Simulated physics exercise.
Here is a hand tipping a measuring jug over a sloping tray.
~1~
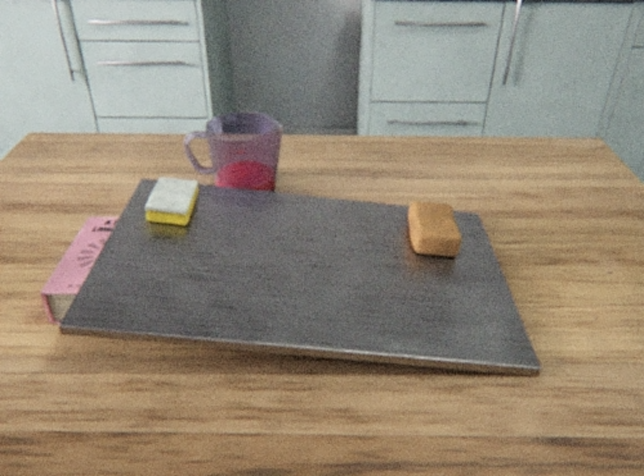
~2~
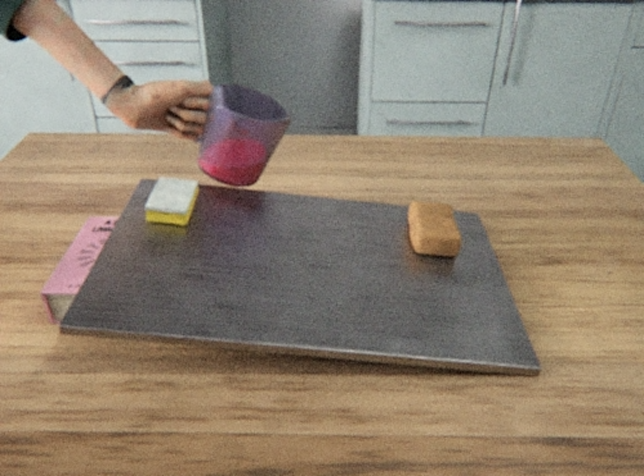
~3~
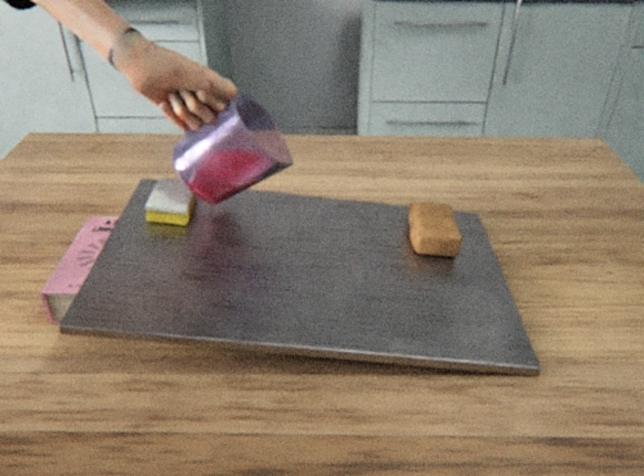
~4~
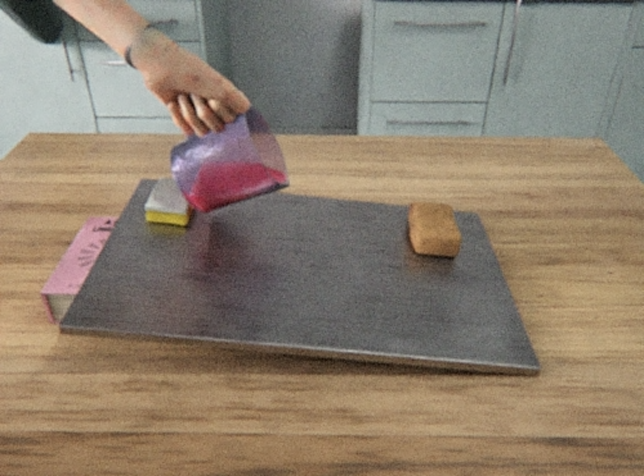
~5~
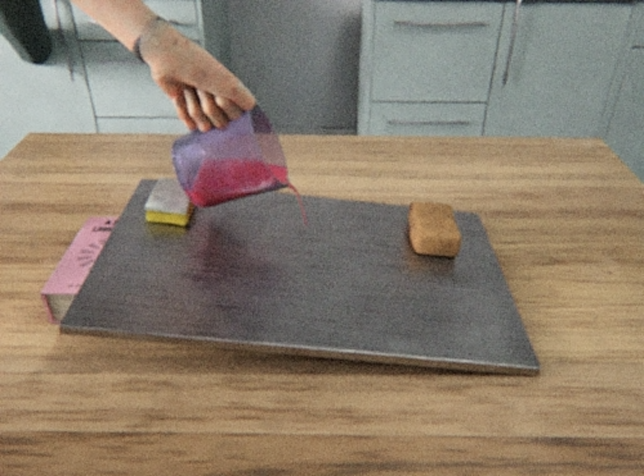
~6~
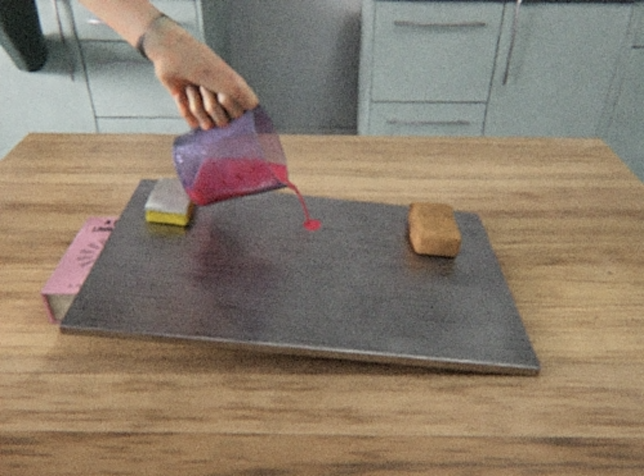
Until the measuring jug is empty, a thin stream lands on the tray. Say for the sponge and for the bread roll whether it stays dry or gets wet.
On the left the sponge - stays dry, on the right the bread roll - gets wet.
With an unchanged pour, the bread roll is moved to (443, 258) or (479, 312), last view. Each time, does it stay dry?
The first time it gets caught, and the second time it is missed.
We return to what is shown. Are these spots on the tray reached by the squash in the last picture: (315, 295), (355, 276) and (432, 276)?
I'd call the first one safe, the middle one safe and the final one covered.
Soon after, it runs down to the right; the sponge is dry; the bread roll is wet.
Later, it runs down to the right and off the end; the sponge is dry; the bread roll is wet.
In the end, it runs down to the right and off the end; the sponge is dry; the bread roll is wet.
